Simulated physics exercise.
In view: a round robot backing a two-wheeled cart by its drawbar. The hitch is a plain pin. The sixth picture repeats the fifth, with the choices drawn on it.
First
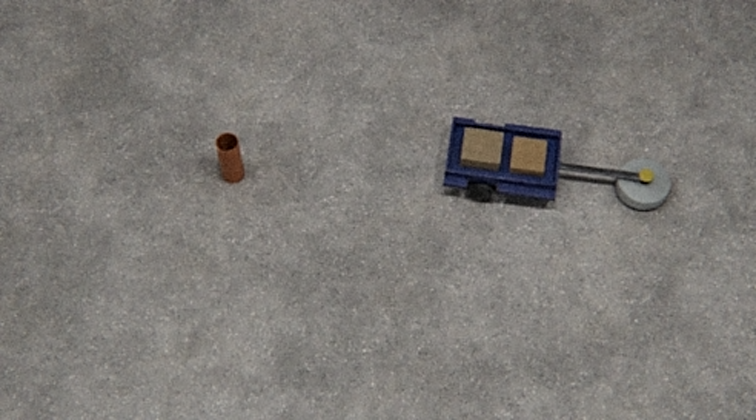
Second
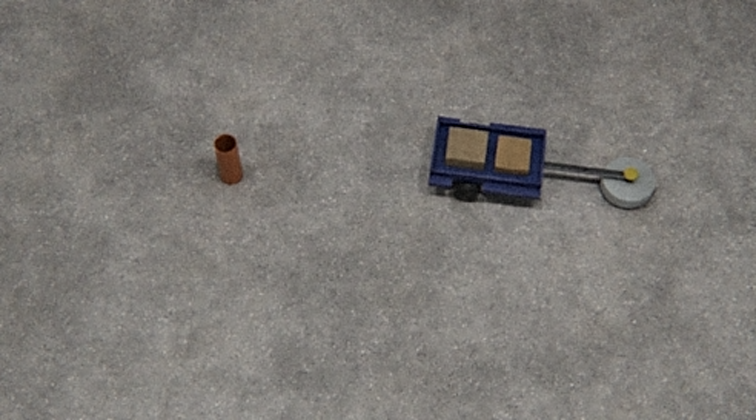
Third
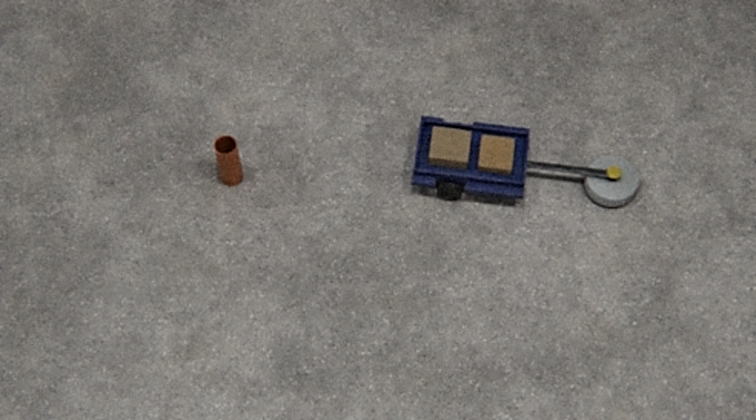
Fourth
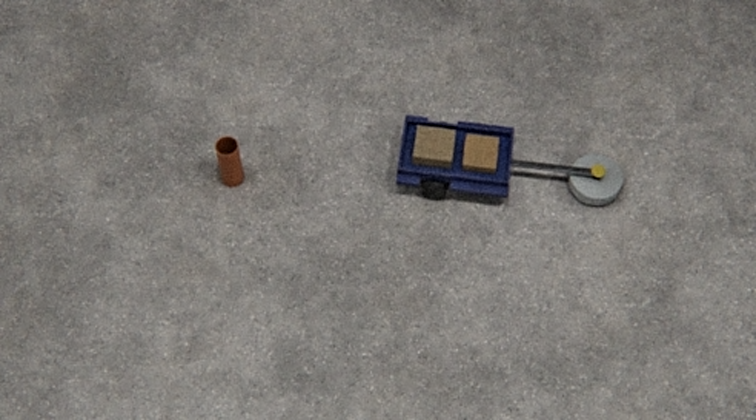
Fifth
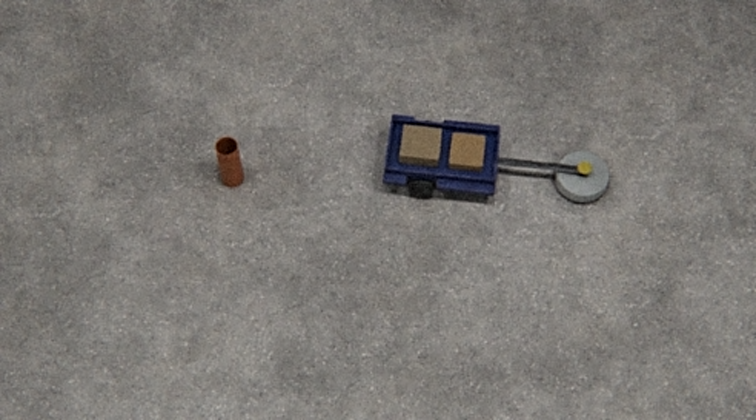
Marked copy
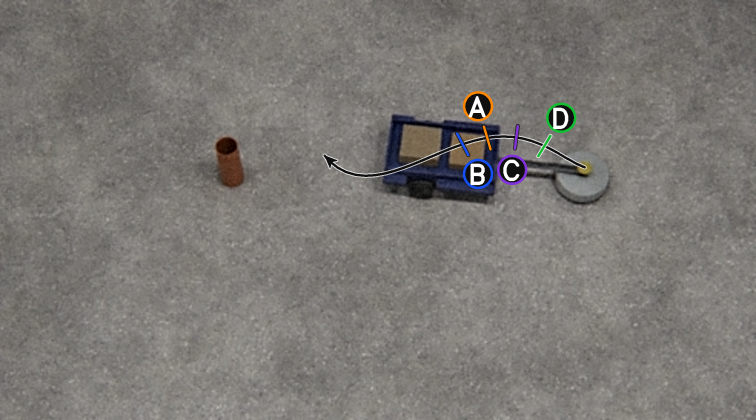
In the video, a round grey robot attached by a drawbar to a blue cart carrying two brown blocks backs it steadily leftward across a mottled grey floor, narrowing the gap to an upright orange post that stays still.
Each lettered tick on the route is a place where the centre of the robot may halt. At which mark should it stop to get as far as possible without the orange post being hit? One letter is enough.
B.
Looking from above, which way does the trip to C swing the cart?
Anticlockwise.
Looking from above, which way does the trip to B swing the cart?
For that mark, anticlockwise.
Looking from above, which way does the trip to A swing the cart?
For that mark, anticlockwise.
On the marked copy, A at (487, 138); B at (463, 144); C at (516, 137); D at (544, 146); the route from (585, 167) via (448, 150) to (324, 155).
Taking B. A third of the way, robot (543, 154), cart (403, 148).
Two thirds of the way, robot (499, 144), cart (360, 150).
When it is over, robot (462, 152), cart (321, 153); nothing has been touched.
As for the rest, A is safe but short; C is safe but short; D is safe but short.
